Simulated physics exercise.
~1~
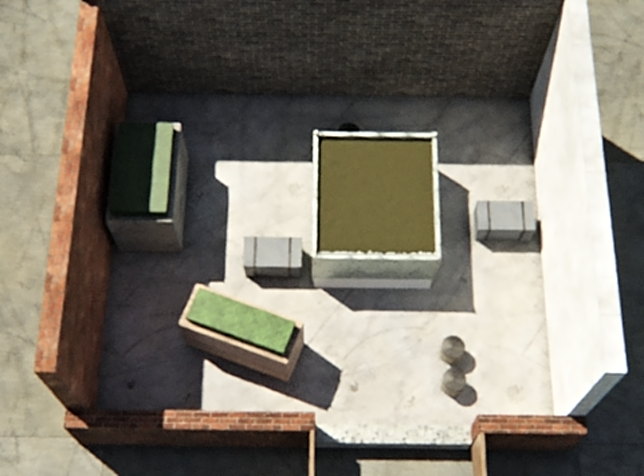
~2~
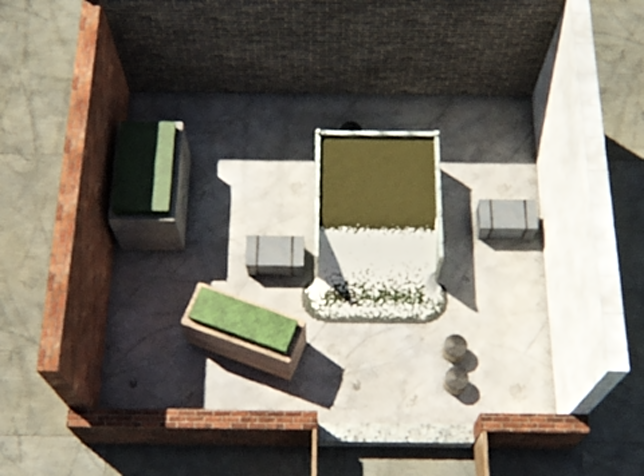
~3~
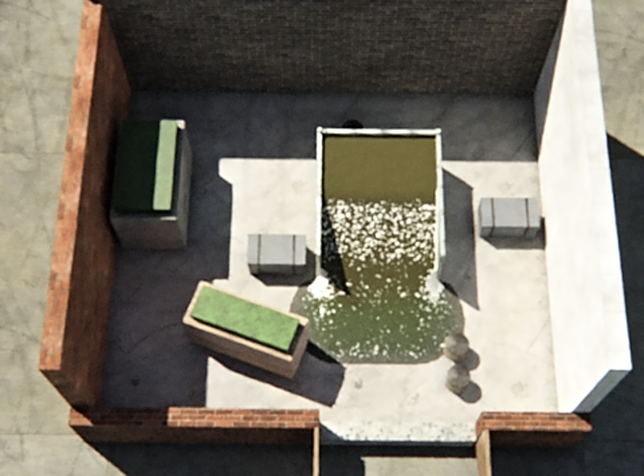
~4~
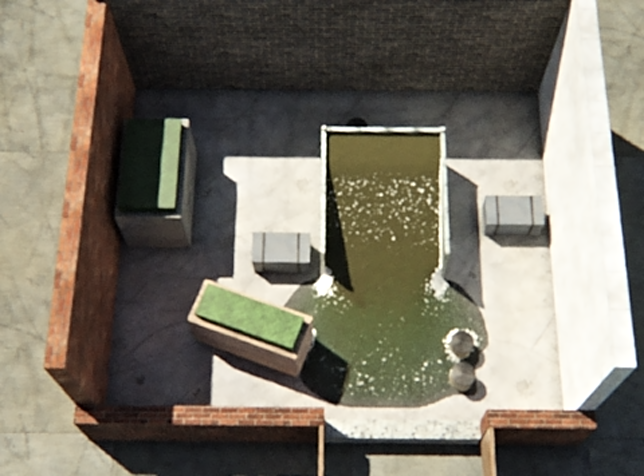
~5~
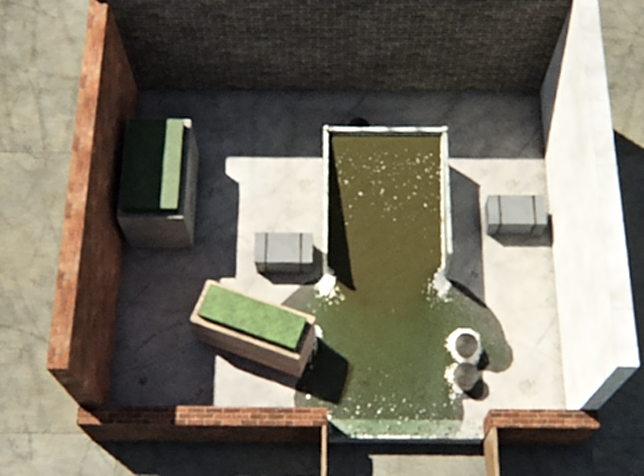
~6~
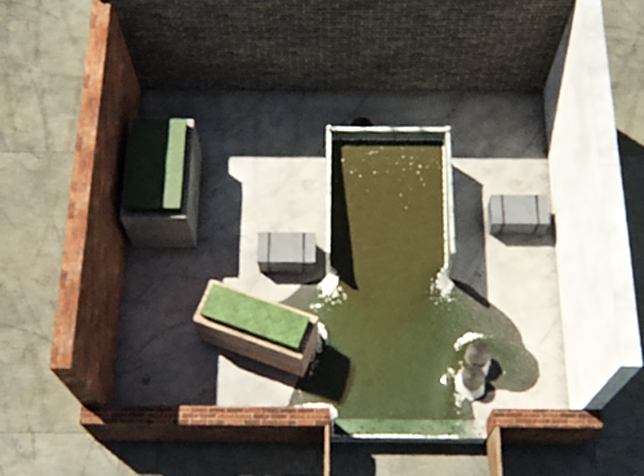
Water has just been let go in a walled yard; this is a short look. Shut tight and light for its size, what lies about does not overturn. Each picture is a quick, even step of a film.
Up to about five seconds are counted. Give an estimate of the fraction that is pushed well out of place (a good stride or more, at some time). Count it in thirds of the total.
Out of the total, one to two thirds.
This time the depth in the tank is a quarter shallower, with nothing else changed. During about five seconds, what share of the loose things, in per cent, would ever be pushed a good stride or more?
About 40 %.
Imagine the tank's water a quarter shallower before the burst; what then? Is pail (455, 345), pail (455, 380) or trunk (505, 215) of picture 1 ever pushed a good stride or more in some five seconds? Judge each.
Order as given: Displaced that much; displaced that much; not past it.
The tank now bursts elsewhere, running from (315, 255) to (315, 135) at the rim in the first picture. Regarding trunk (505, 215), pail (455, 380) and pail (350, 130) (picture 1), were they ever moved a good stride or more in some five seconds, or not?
First below the mark, then over the mark, then over the mark.
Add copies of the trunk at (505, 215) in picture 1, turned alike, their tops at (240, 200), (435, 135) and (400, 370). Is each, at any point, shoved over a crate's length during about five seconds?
The first sits tight, the second sits tight and the third travels far.
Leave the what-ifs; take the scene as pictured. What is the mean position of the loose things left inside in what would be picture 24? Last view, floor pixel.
Around pixel (432, 232).
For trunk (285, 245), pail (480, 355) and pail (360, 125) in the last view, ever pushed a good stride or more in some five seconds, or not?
Sequence check gives below that mark, next past that mark, finally below that mark.
A moment on, 2 of 5 are well off their spots; 0 afloat.
Next, 2 of 5 are well off their spots; 1 afloat.
Later, 2 of 5 are well off their spots; 0 afloat.
In the end, 2 of 5 are well off their spots, and 2 have been at some point; 0 afloat.
